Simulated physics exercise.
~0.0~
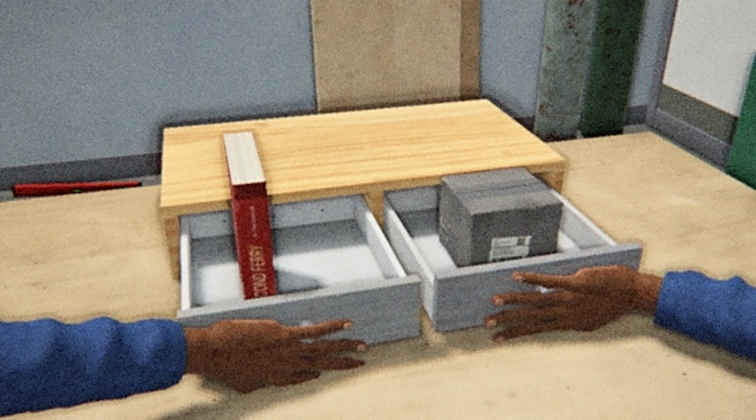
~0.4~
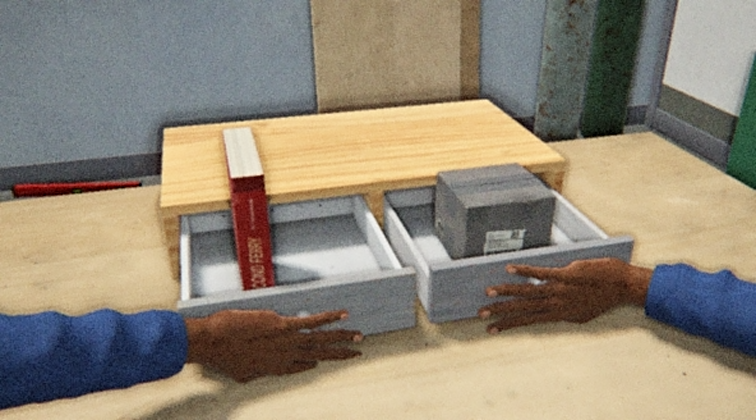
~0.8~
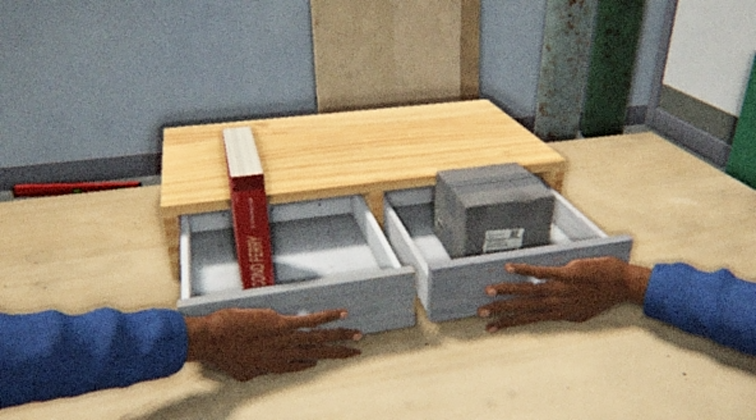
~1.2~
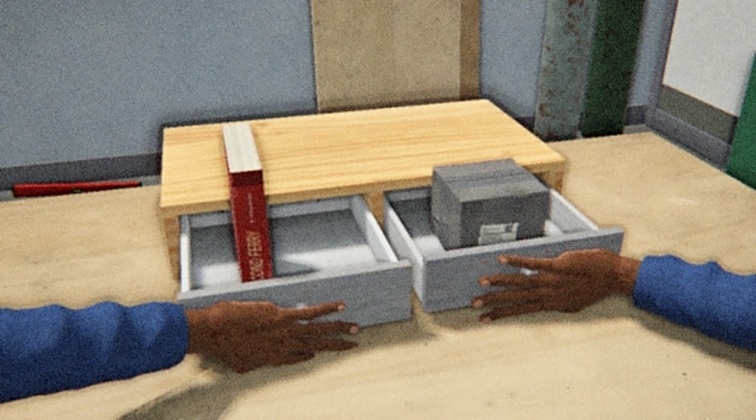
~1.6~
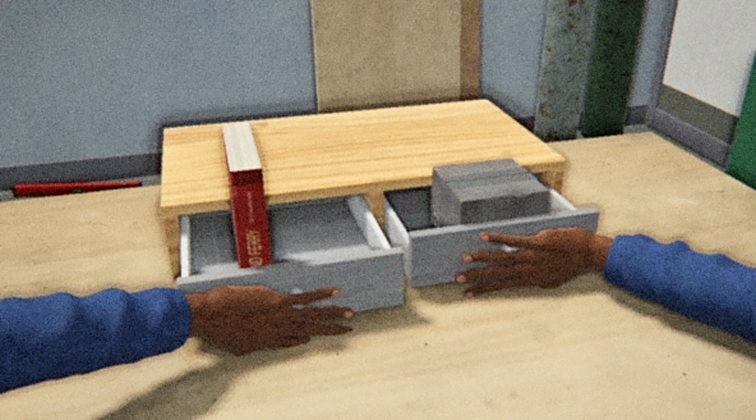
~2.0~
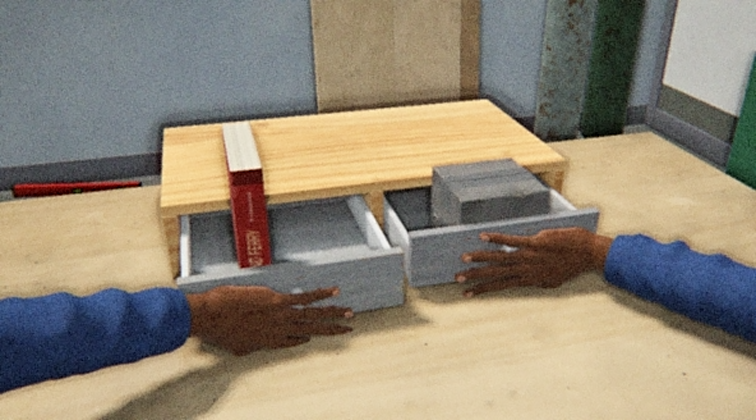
Two hands push the side-by-side drawers holding a red book and grey box partway in.
